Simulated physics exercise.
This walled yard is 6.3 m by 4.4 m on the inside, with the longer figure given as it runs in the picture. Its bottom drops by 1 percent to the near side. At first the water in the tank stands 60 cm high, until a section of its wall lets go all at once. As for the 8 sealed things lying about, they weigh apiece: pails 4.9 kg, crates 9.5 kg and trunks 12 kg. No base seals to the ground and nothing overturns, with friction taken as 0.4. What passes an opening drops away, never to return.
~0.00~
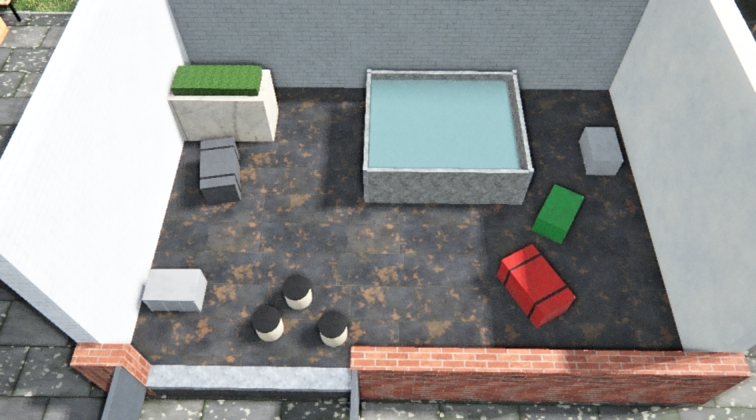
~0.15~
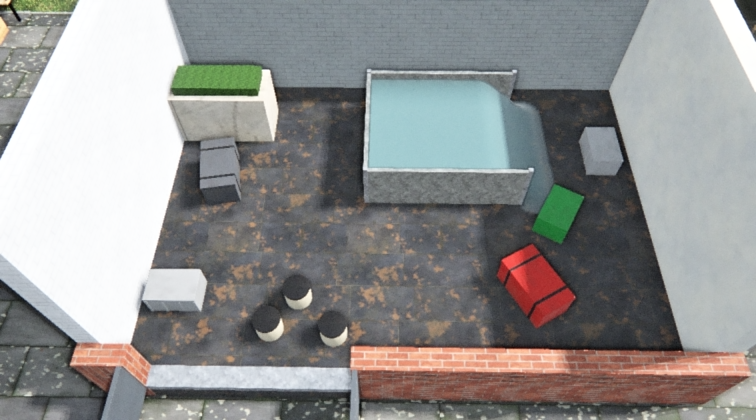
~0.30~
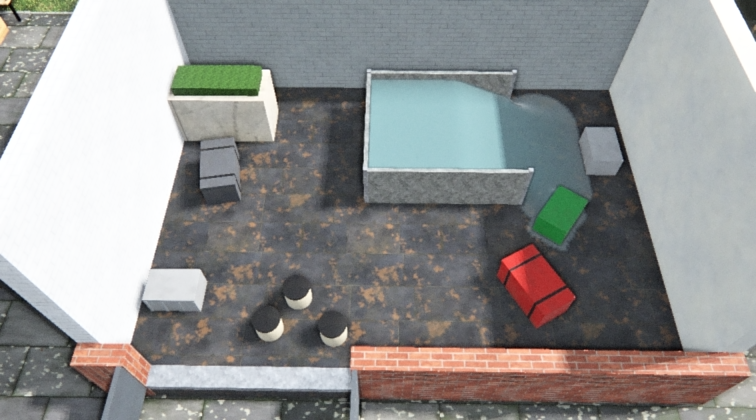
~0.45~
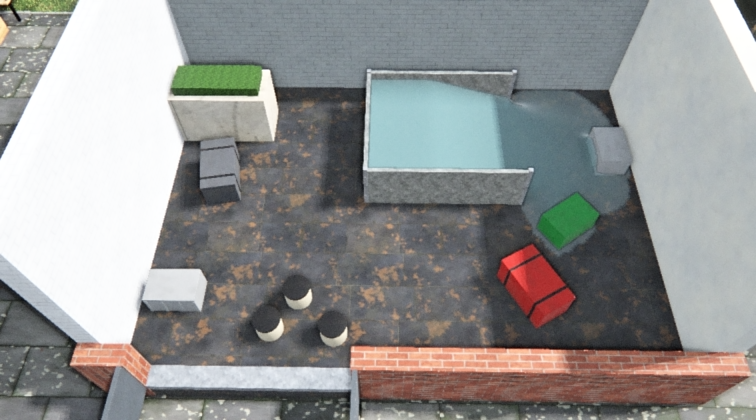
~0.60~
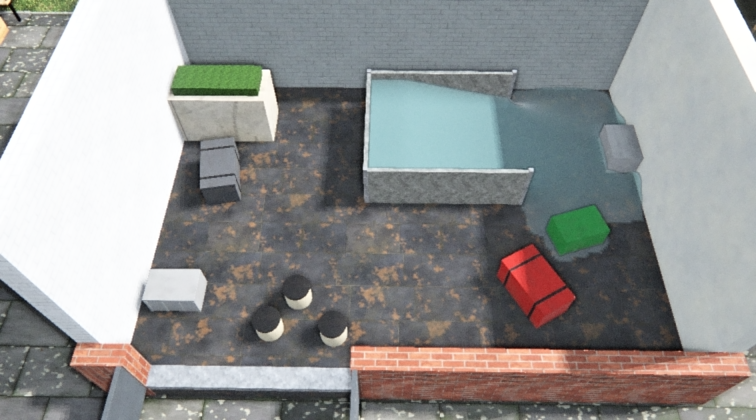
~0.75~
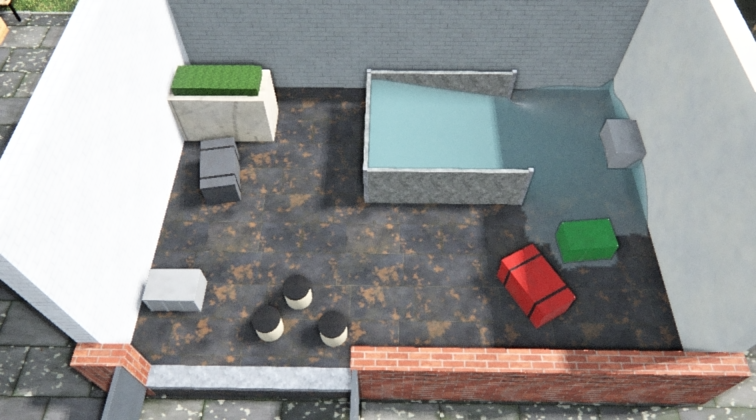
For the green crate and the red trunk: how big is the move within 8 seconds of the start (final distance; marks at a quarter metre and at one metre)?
Well, the green crate goes a great distance, and as for the red trunk, it goes a great distance.
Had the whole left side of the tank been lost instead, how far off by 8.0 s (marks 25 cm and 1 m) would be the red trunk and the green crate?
The red trunk would remain almost still and the green crate would remain almost still.
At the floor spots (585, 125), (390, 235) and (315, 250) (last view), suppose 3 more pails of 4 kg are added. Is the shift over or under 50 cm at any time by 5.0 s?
In sequence: Goes beyond; stays within; goes beyond.
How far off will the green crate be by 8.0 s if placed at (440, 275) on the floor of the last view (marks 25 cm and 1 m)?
What happens is that it covers a big distance.
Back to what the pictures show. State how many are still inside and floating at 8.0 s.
Tally: 7 of them.
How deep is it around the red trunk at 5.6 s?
The depth there is around 7 cm.
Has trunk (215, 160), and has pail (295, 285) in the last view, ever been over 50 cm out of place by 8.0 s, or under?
Within the limit, then beyond the limit.
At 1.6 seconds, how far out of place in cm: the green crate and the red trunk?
Shifts: Around 100 and 0 cm.
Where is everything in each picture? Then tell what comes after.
The first picture shows the green crate at (561, 207) rests on the ground; the red trunk at (538, 278) rests on the ground; 3.4 m2 under water; 0 of 8 have shifted.
The second picture shows the green crate at (561, 207), on the bottom; the red trunk at (538, 278) rests on the ground; 4.3 m2 under water; 0 of 8 have shifted.
The third picture shows the green crate at (563, 208), on the bottom; the red trunk at (538, 278) rests on the ground; water covers 5.3 m2; 0 of 8 have shifted.
The fourth picture shows the green crate at (571, 214) rests on the ground, 15 cm from its start; the red trunk at (538, 278) rests on the ground; water covers 6.4 m2; 2 of 8 have shifted.
The fifth picture shows the green crate at (581, 223) rests on the ground, 32 cm from its start; the red trunk at (538, 278) rests on the ground; 7.2 m2 under water; 2 of 8 have shifted.
The sixth picture shows the green crate at (590, 234) rests on the ground, 49 cm from its start; the red trunk at (538, 278) rests on the ground; water covers 7.5 m2; 2 of 8 have shifted.
After 1.6 s the green crate is near (608, 278), 1.1 m from its start, aground; the red trunk is near (538, 278), 0.0 m from its start, aground; 0 of 8 are out; 1 afloat.
After 3.6 s the green crate is near (361, 307), 2.9 m from its start, aground; the red trunk is near (452, 248), 1.0 m from its start, aground; 0 of 8 are out; 1 afloat.
After 5.6 s the green crate is near (181, 204), 4.8 m from its start, afloat; the red trunk is near (411, 198), 1.8 m from its start, afloat; 0 of 8 are out; 7 afloat.
After 8.0 s the green crate is near (217, 184), 4.4 m from its start, afloat; the red trunk is near (325, 207), 2.7 m from its start, afloat; 1 of 8 are out; 7 afloat.
